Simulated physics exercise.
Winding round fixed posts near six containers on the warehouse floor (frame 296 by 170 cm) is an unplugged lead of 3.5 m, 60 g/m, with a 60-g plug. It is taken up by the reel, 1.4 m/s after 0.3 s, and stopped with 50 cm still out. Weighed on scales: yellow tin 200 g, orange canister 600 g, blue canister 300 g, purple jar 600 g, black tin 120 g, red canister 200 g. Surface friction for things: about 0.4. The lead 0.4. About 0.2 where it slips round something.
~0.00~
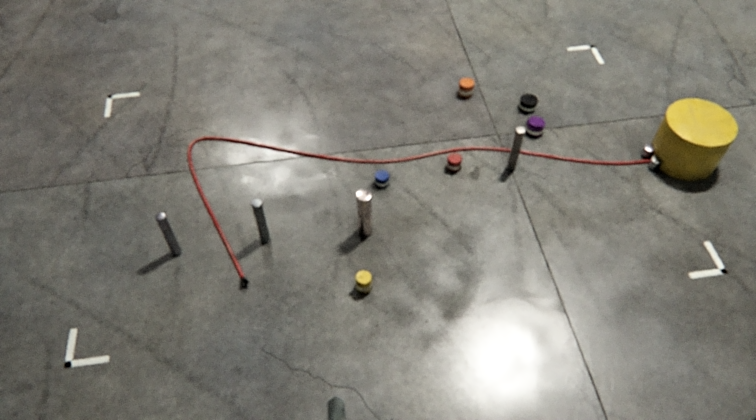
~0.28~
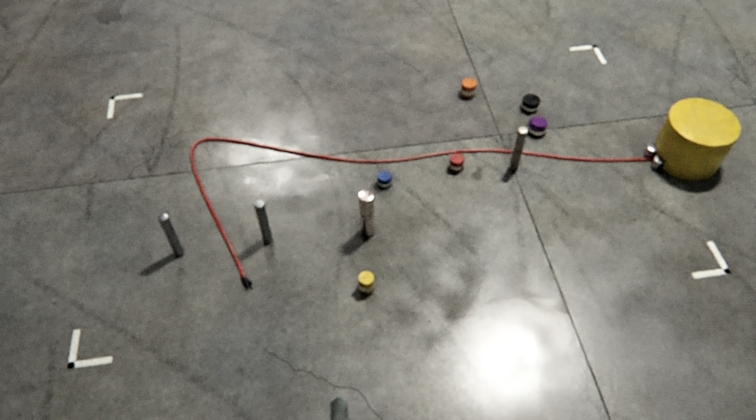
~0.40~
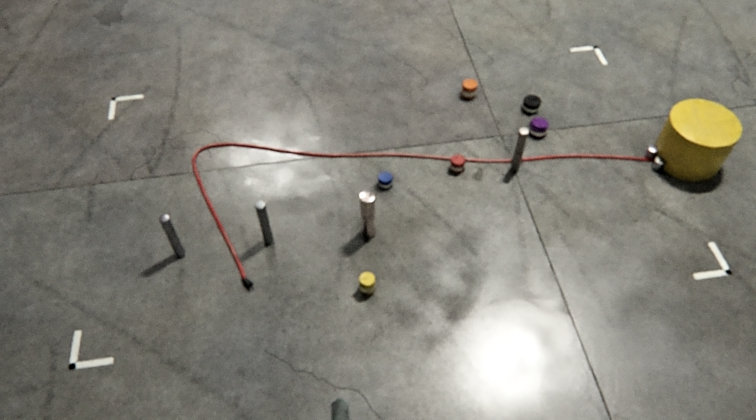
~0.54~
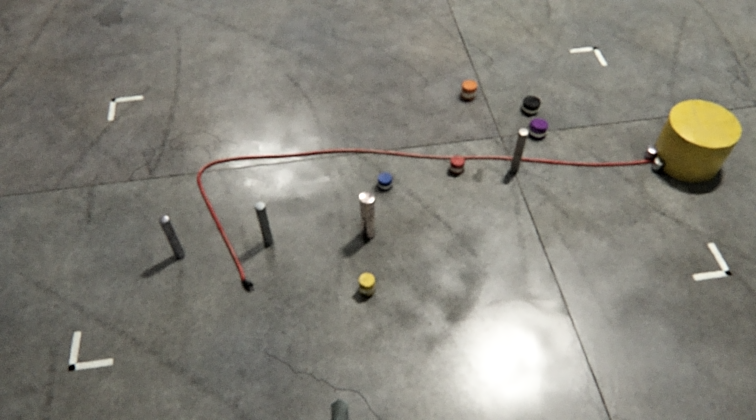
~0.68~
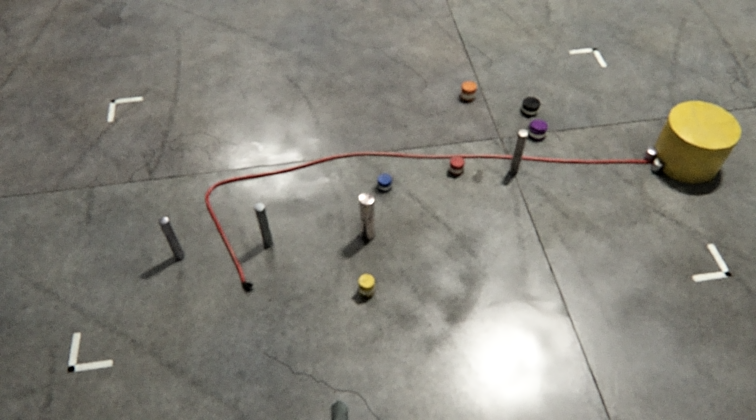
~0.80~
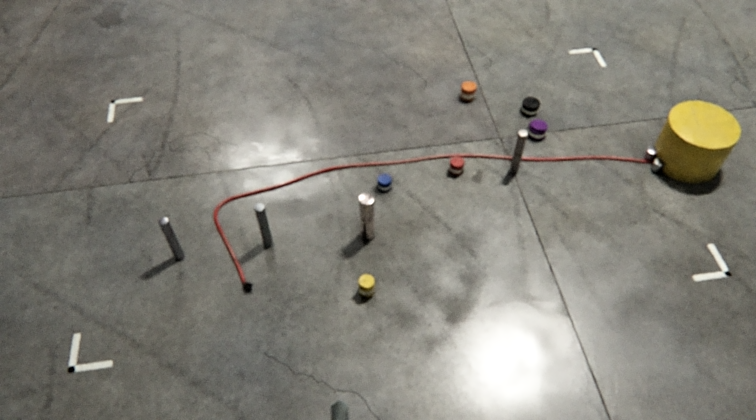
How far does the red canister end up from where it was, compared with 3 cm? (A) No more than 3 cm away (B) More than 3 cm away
The answer is A.
By 1.3 s, plug at (260, 238); nothing else has moved.
By 1.8 s, plug at (378, 152); nothing else has moved.
By 2.3 s, plug at (505, 137); nothing else has moved.
By 2.8 s, plug at (599, 168); nothing else has moved.
By 3.6 s, plug at (600, 169); red canister 2 cm off its start at (459, 163).
